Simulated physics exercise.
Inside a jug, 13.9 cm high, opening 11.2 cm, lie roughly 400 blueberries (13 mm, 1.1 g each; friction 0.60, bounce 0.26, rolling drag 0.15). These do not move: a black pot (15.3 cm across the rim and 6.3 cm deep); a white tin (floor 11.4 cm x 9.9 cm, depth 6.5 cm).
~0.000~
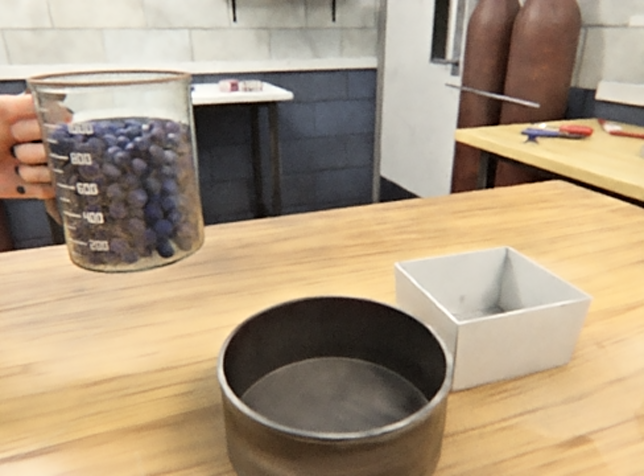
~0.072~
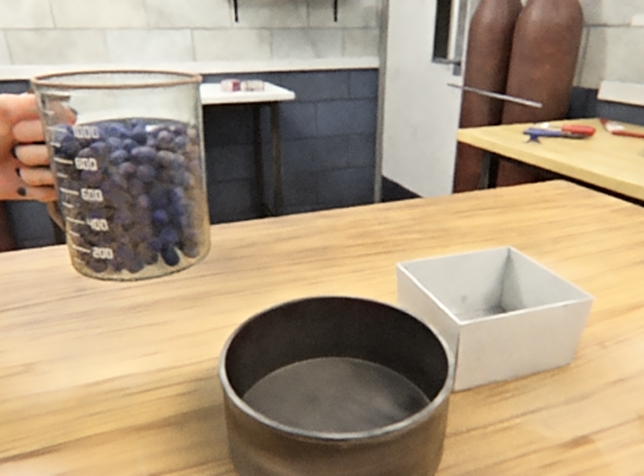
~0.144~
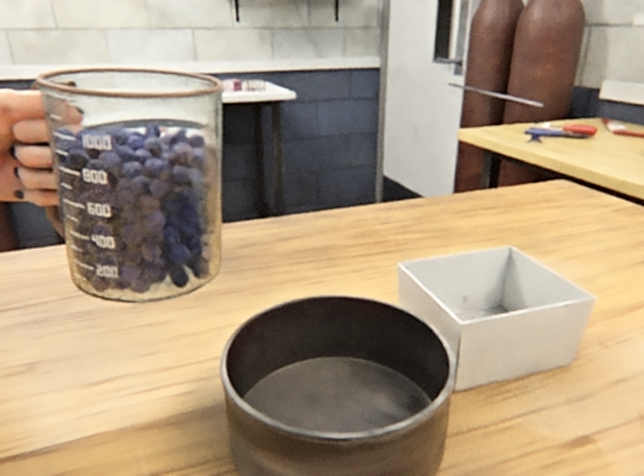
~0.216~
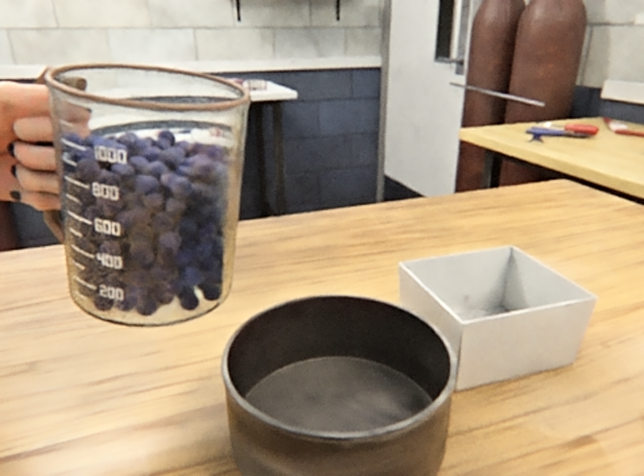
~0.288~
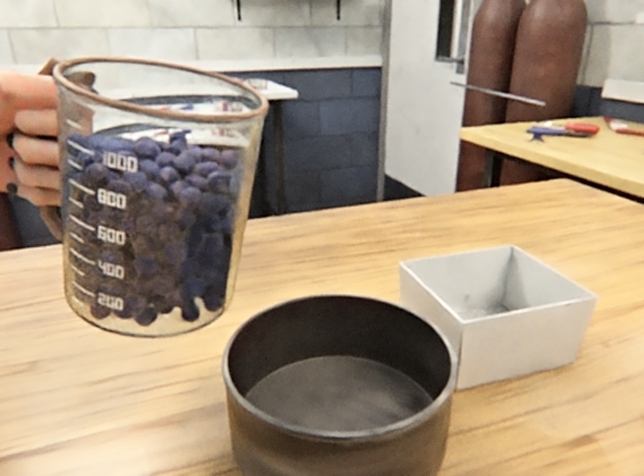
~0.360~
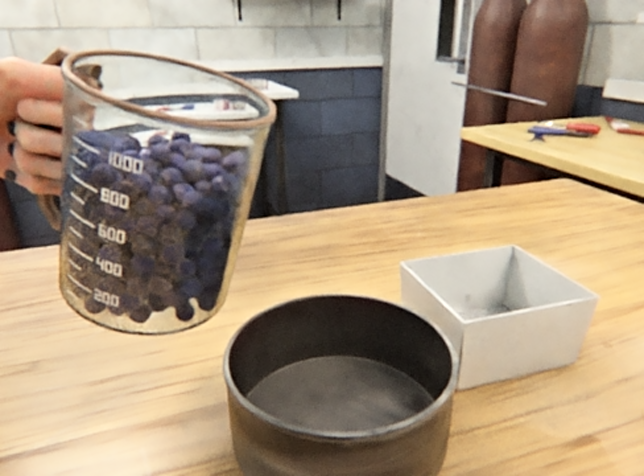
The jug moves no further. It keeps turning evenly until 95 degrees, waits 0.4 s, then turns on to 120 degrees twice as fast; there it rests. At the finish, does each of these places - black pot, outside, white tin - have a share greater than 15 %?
Black pot greater, outside not greater, white tin not greater.
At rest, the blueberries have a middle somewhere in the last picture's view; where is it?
Around (340, 402).
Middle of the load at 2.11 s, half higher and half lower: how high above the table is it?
16 centimetres or so.
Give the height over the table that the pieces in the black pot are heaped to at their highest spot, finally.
I'd say close to 7.5 cm.
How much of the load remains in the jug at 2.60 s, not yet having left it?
Close to 35 per cent, I'd reckon.
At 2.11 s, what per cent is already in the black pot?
It's close to 20 in a hundred by then.
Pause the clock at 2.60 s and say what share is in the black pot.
About 60 %.
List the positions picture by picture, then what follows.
Jug at (119, 116); tilt 0 degrees; moved 0.0 cm; lip at (175, 79); top of the load at (105, 125); black pot at (334, 351); white tin at (487, 279), in the first picture.
Jug at (126, 120); tilt 1 degrees; moved 1.7 cm; lip at (185, 82); top of the load at (116, 128), in the second picture.
Jug at (139, 132); tilt 5 degrees; moved 5.5 cm; low side front right; lip at (208, 91); top of the load at (84, 133), in the third picture.
Jug at (154, 146); tilt 9 degrees; moved 9.4 cm; low side front right; lip at (236, 103); top of the load at (126, 138), in the fourth picture.
Jug at (163, 155); tilt 14 degrees; moved 11.1 cm; low side front right; lip at (254, 113); top of the load at (146, 138), in the fifth picture.
Jug at (166, 159); tilt 18 degrees; moved 11.1 cm; low side front right; lip at (262, 121); top of the load at (104, 136); black pot at (340, 349); white tin at (493, 278). It turns about 60 degrees a second, in the sixth picture.
Then, at 1.03 s, tilt 58 degrees; jug 100 %; middle of all pieces near (151, 188).
Then, at 1.59 s, tilt 91 degrees; jug 100 %; middle of all pieces near (165, 178).
Then, at 2.11 s, tilt 95 degrees; jug 80 %, black pot 20 %; middle of all pieces near (206, 233).
Then, at 2.60 s, tilt 120 degrees; jug 35 %, black pot 60 %, in the air 5 %; middle of all pieces near (288, 335).
By 3.7 s all is still; jug 0 %, white tin 0 %, black pot 100 %, outside 0 %.
